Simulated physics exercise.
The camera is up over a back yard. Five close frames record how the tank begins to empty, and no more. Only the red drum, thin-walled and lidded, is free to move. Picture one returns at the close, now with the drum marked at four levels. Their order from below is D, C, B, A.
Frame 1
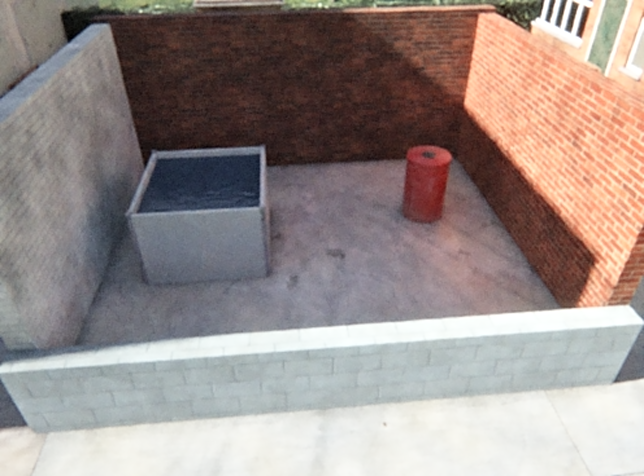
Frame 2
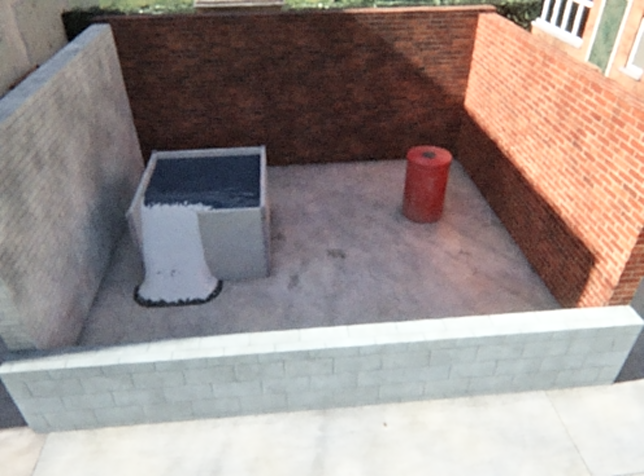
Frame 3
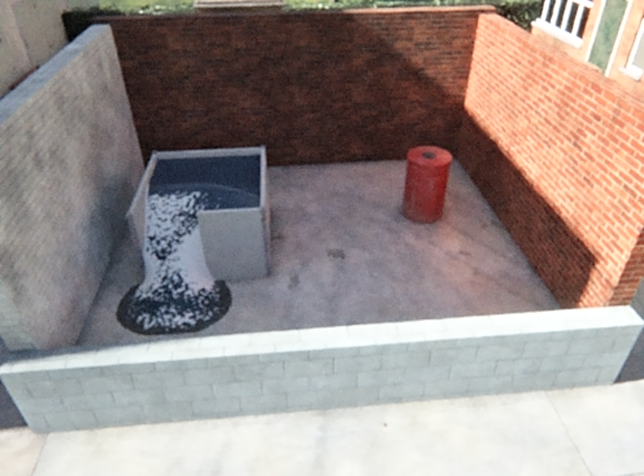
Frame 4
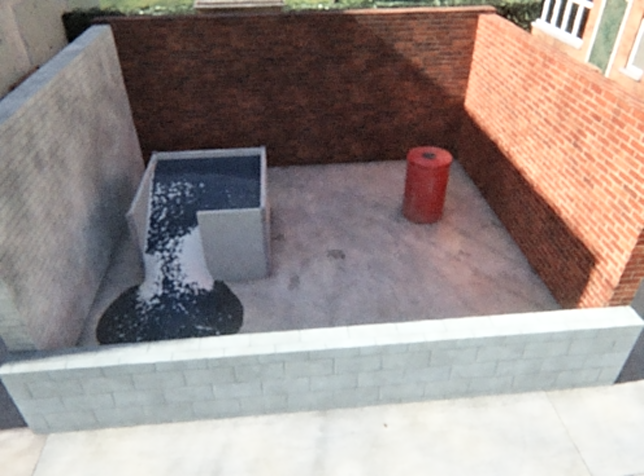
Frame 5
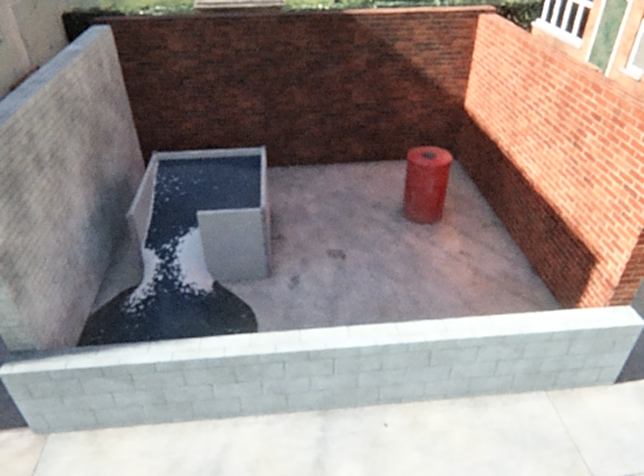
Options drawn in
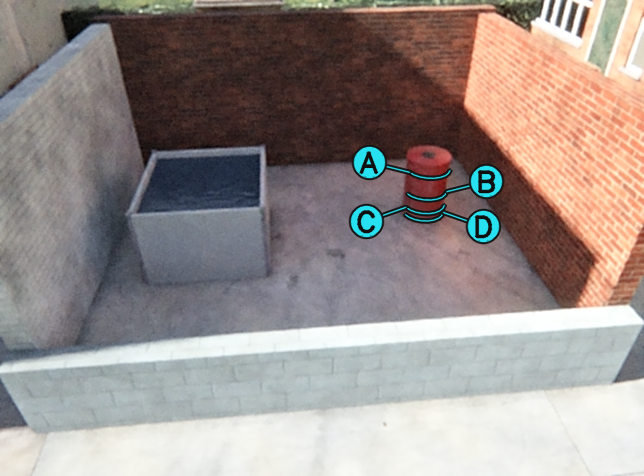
Walled back yard with water pouring from an open grey tank, spreading across the ground while a red drum stands still.
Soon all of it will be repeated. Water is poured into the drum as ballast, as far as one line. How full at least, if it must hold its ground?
C.
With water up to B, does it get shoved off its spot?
No, not at all.
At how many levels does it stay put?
Three of them.
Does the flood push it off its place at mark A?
No, that is safe.
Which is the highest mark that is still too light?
That is mark D.
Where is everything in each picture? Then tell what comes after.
Lid of the red drum at (429, 155); tank full, its middle at (204, 183).
Water covers 2 % of the ground and is seen nearest the drum at (205, 275).
Water covers 4 % of the ground and is seen nearest the drum at (212, 281).
Water covers 7 % of the ground and is seen nearest the drum at (222, 295).
Lid of the red drum at (430, 156); water covers 10 % of the ground and is seen nearest the drum at (228, 299).
On the marked copy, A at (433, 178); B at (430, 200); C at (428, 213); D at (427, 221); from the bottom up D, C, B, A.
For mark A, it does not move.
For mark B, it does not move.
For mark C, it does not move.
For mark D, it is pushed about twice its own width away.
